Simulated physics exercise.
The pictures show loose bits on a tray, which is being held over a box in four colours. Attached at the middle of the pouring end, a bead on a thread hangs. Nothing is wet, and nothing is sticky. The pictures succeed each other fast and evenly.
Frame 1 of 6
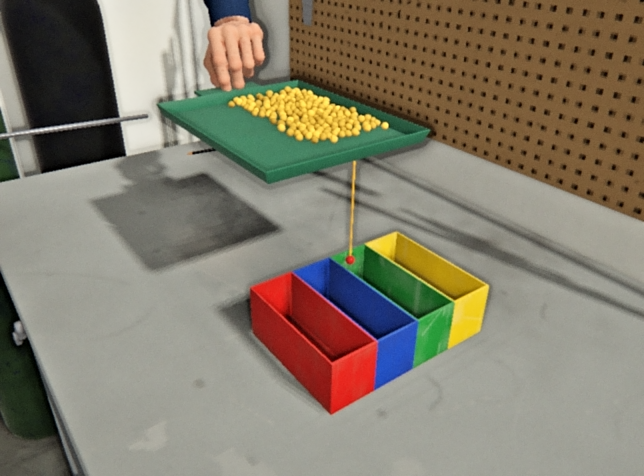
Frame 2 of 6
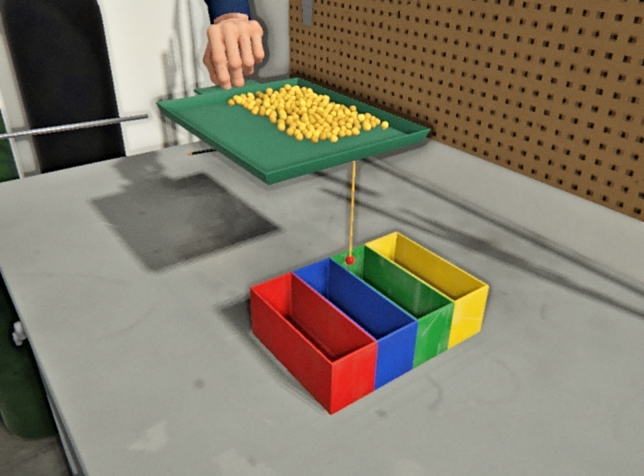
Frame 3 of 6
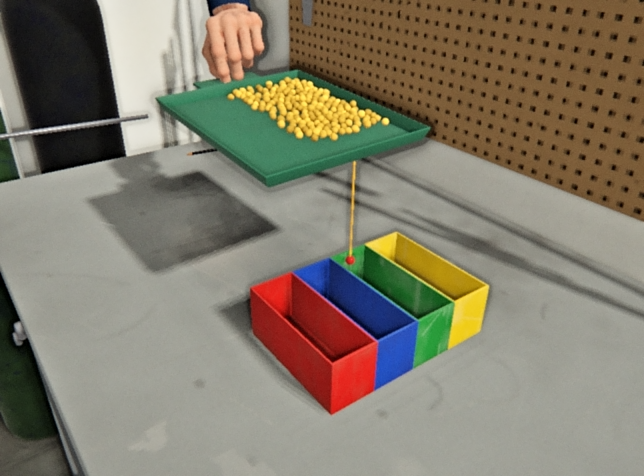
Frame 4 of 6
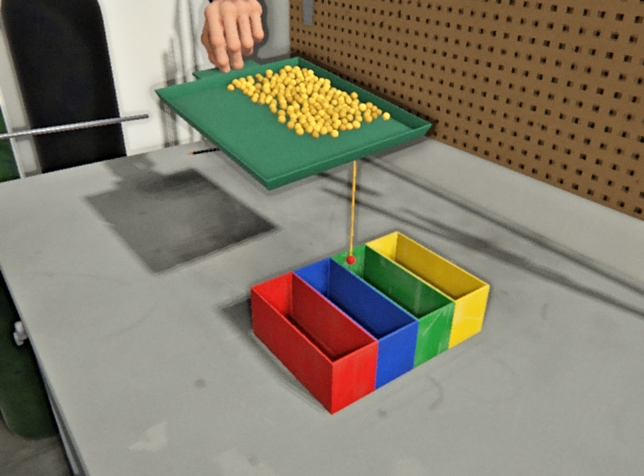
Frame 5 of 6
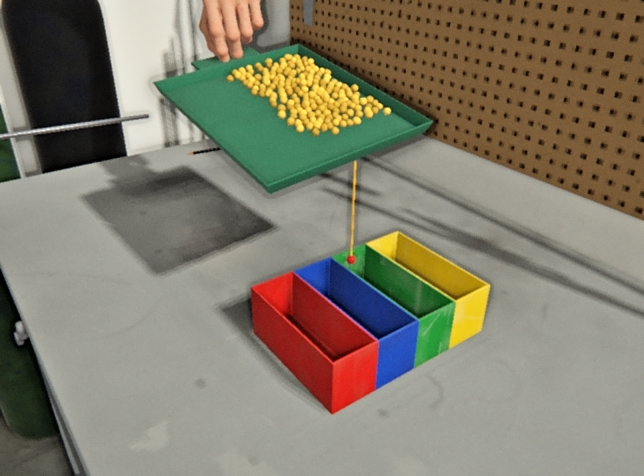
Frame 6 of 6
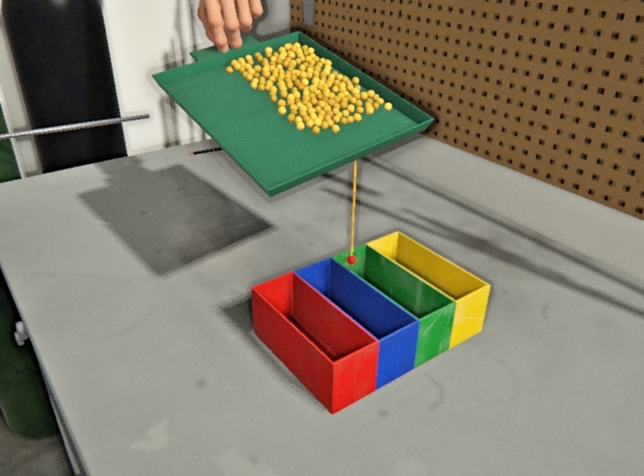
A hand gradually raising the back of a green tray of yellow balls, tilting it above a box with four coloured compartments.
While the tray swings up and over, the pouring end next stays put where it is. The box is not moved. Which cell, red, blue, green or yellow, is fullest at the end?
The red cell is fullest at the end.
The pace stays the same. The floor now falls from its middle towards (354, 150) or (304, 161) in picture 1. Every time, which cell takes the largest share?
First: The cell in yellow, second: The red one.
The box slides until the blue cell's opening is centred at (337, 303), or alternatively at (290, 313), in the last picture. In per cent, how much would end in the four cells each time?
The first gives 80 %, the second 100 %.
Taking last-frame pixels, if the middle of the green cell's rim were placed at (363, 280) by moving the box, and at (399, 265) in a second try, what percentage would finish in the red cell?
60% for the first placement, 20% for the second.
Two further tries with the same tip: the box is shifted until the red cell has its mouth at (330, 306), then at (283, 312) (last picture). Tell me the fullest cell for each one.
The first try: Red. The second: Red.
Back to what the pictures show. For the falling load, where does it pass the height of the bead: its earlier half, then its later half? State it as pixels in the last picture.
I'd say around (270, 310) at first, then around (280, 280).
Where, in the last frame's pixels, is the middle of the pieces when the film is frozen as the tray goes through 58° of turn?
Somewhere about (283, 209).
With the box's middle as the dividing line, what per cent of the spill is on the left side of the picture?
It comes to near 100 percent of the spill.
Shortly afterwards, tray tipped steeply; near half on the tray; a little in the red cell; only a few in the blue cell; near a third falling or outside the box.
Next, tray tipped right over; a little on the tray; near half in the red cell; a little in the blue cell; near half falling or outside the box.
Some moments later, tray tipped past a quarter turn; near half in the red cell; only a few in the blue cell; only a few in the green cell; near a third falling or outside the box.
In the end, tray tipped past a quarter turn; near half in the red cell; only a few in the blue cell; only a few in the green cell; none at all in the yellow cell; near a third outside the box.
